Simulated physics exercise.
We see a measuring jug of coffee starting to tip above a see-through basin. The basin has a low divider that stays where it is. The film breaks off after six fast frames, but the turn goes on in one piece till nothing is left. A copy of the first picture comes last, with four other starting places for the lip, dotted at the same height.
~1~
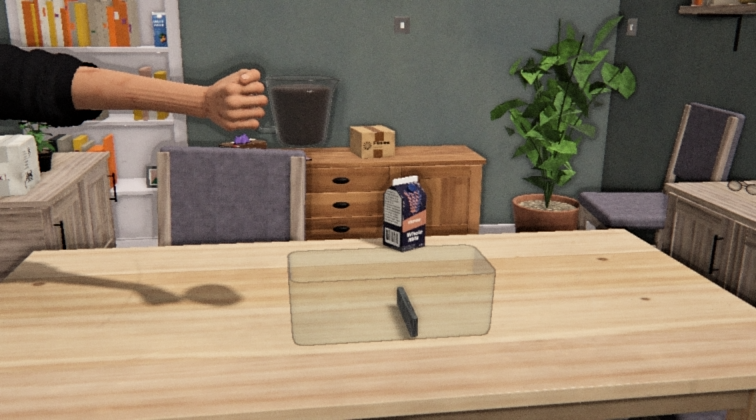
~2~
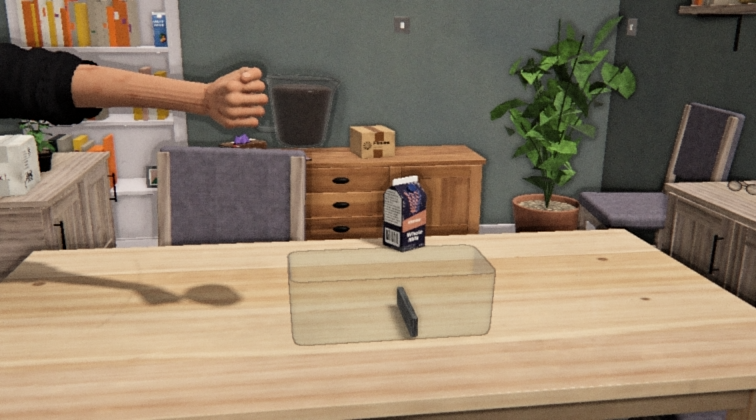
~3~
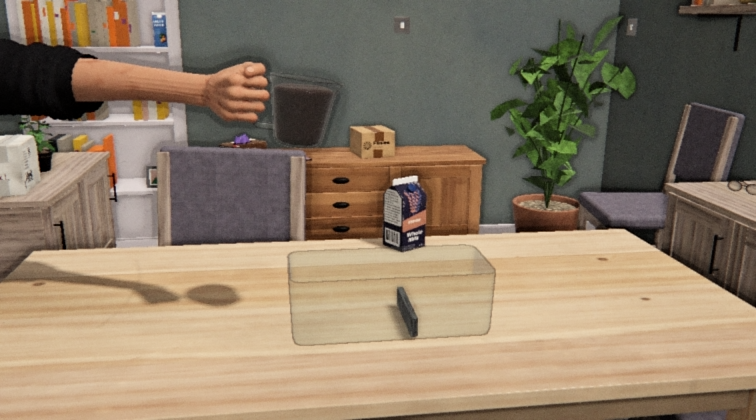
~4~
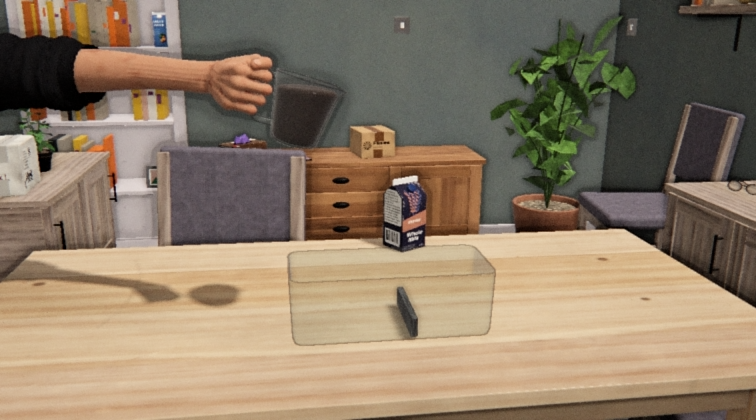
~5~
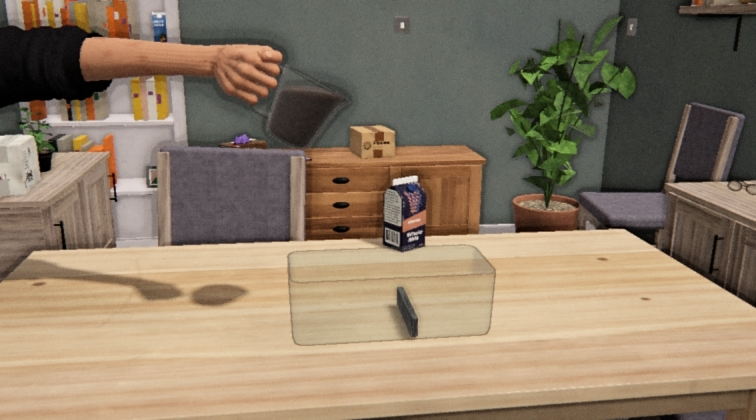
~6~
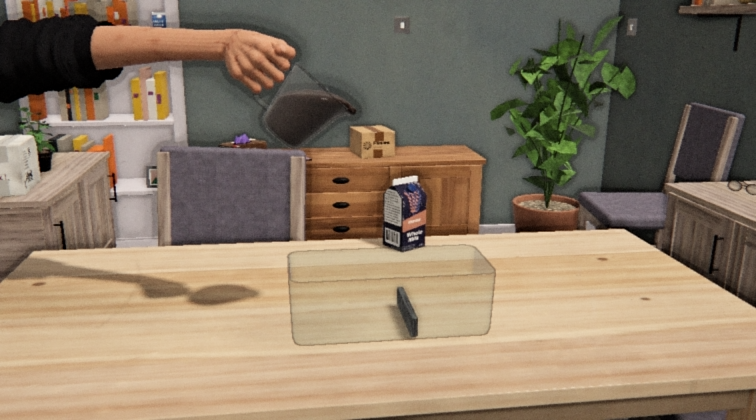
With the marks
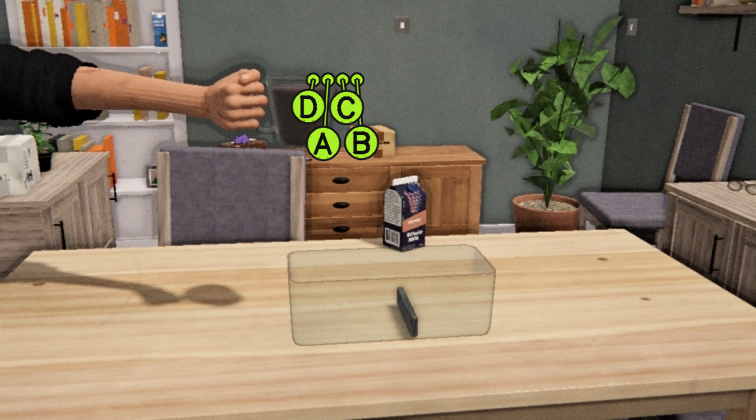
A hand holding a measuring jug of coffee above a see-through basin, tilting it rightward until the dark liquid reaches the lip.
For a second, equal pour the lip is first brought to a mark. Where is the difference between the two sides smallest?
Spot B does it best.
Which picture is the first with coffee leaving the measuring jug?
In picture 6.
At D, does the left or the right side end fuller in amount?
The left one.
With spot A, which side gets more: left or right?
The left one.
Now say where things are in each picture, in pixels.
Upright, lip at (339, 79); basin from (292, 344) to (490, 332); top of the wall at (407, 302); nothing has left yet.
Upright, lip at (341, 81); nothing has left yet.
Tipped about 8°, lip at (343, 85); nothing has left yet.
Tipped about 17°, lip at (347, 92); nothing has left yet.
Tipped about 29°, lip at (349, 102); nothing has left yet.
Tipped about 42°, lip at (350, 113); coffee is over the lip, down to (350, 113).
On the marked copy, A at (328, 79); B at (356, 79); C at (342, 79); D at (313, 79).
With A, about 82 % ends left of the wall and 9 % right of it; 9 % is lost outside.
With B, about 48 % ends left of the wall and 48 % right of it; 4 % is lost outside.
With C, about 76 % ends left of the wall and 13 % right of it; 11 % is lost outside.
With D, about 79 % ends left of the wall and 14 % right of it; 7 % is lost outside.
